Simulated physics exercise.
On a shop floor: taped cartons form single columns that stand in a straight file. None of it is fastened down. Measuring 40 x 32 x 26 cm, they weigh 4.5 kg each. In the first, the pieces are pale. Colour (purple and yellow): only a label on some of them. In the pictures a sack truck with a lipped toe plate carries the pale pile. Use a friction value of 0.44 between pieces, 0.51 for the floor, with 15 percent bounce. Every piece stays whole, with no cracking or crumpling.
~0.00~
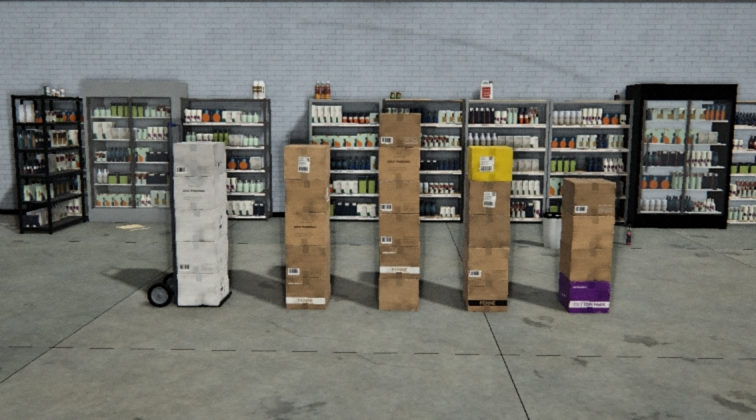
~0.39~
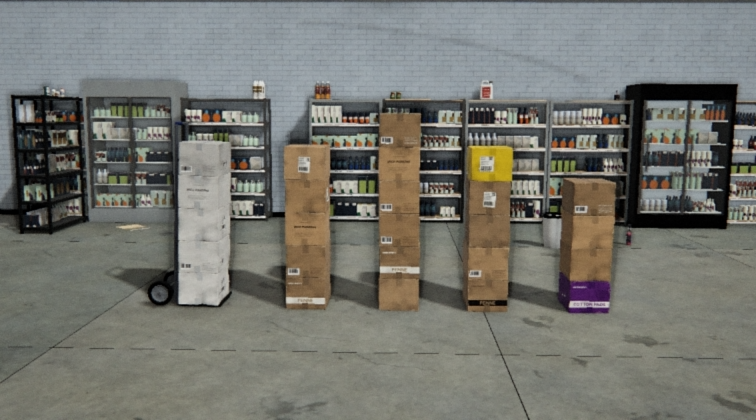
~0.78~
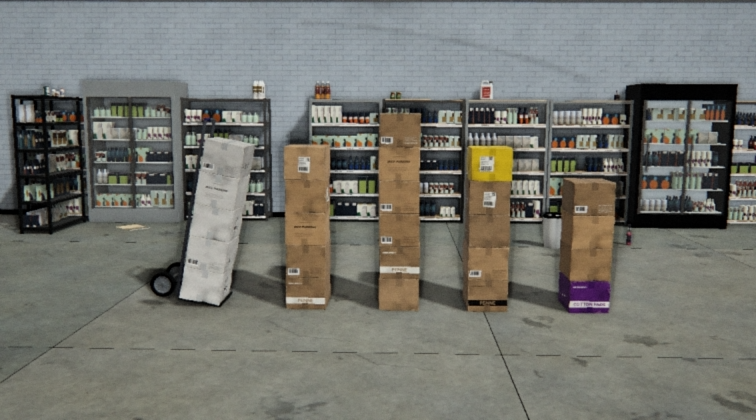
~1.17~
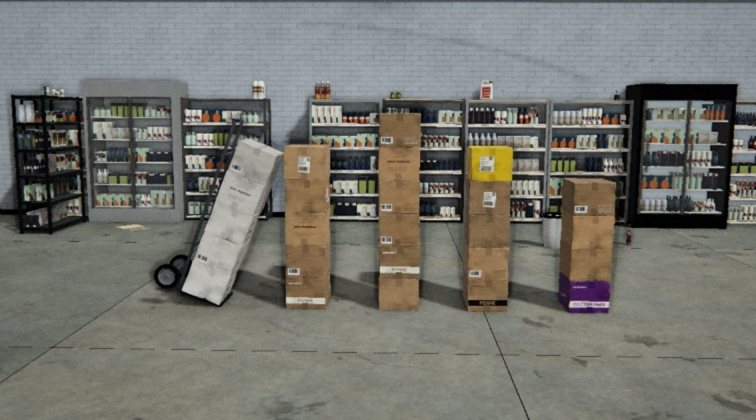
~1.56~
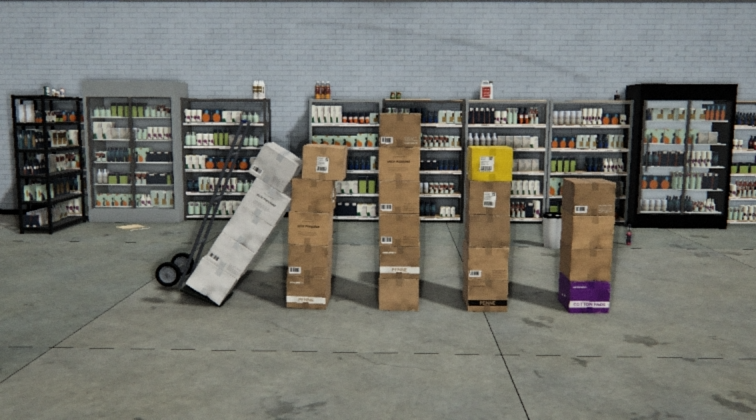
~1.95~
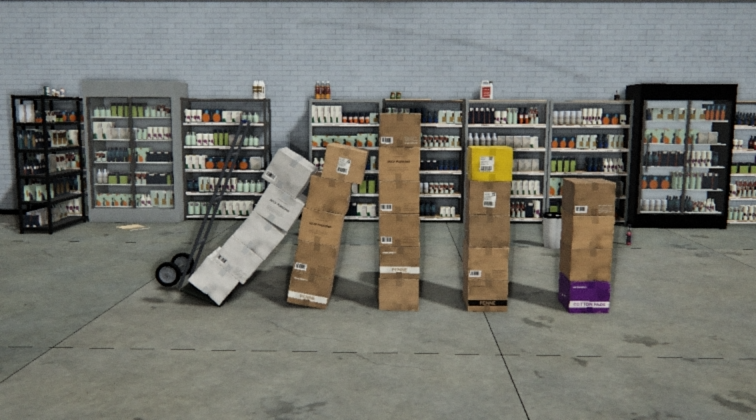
A hand truck bearing a column of pale cartons at the left tilts forward to the right, on a concrete floor seen from a fixed, front-on view before stocked shelves. To its right stand four brown stacks, one topped with yellow, the rightmost with a purple base. The pale column leans past the truck's frame against the nearest brown stack, whose upper cartons shift before the whole stack leans right.
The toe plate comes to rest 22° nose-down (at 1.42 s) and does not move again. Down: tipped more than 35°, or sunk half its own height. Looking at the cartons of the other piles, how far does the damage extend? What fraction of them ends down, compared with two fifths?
The fraction down is larger than two fifths.
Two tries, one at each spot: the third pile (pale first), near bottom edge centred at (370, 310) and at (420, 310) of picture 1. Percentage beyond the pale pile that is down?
The first try gives 0 per cent, the second 100 per cent.
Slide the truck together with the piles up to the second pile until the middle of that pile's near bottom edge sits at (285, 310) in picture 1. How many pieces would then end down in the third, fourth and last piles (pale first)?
Pile by pile, third 6, fourth 4, last 4.
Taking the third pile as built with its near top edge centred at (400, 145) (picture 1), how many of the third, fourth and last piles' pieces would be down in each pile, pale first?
Down by pile: Third 5, fourth 5, last 4.
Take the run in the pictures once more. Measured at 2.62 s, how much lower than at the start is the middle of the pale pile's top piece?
Roughly 30 cm.
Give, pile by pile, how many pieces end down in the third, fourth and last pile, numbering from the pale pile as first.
From the third pile 6, from the fourth pile 5 and from the last pile 4.
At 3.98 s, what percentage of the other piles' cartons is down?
By then, 100 per cent.
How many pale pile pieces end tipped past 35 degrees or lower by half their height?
5.
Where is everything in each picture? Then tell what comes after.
In the first frame (pixels give the middle of a visible side), truck frame (171, 162) 0° forward; purple carton (590, 298); yellow carton (492, 165); none of the others has stirred.
Truck frame (176, 160) 2° forward; yellow carton (492, 165), in the second frame.
Truck frame (199, 156) 11° forward, top of the pale pile leaning 11°; yellow carton (492, 165); none of the others has stirred, in the third frame.
Truck frame (223, 155) 20° forward, top of the pale pile leaning 22°; yellow carton (492, 165); none of the others has stirred, in the fourth frame.
Truck frame (229, 156) 22° forward, top of the pale pile leaning 32°; yellow carton (492, 165); movement in 3 of them, in the fifth frame.
Truck frame (229, 156) 22° forward, top of the pale pile leaning 33°; yellow carton (492, 165); purple carton (590, 298); steepest lean 10°, the carton at (344, 165); movement in 5 of them, in the sixth frame.
After 2.62 s, 5 of the pale pile down; none of the 20 other cartons down, 11 disturbed.
After 3.36 s, 5 of the pale pile down; 6 of the 20 other cartons down; yellow carton 19° from how it stood.
After 3.98 s, 5 of the pale pile down; 20 of the 20 other cartons down; purple carton 44° from how it stood; yellow carton 42° from how it stood, 46 cm lower.
In the end (4.9 s), 5 of the pale pile down; 20 of the 20 other cartons down; yellow carton on its side; purple carton 47° from how it stood. That is 100 per cent. From the last view, middles, yellow carton near (725, 251), purple carton near (603, 283).
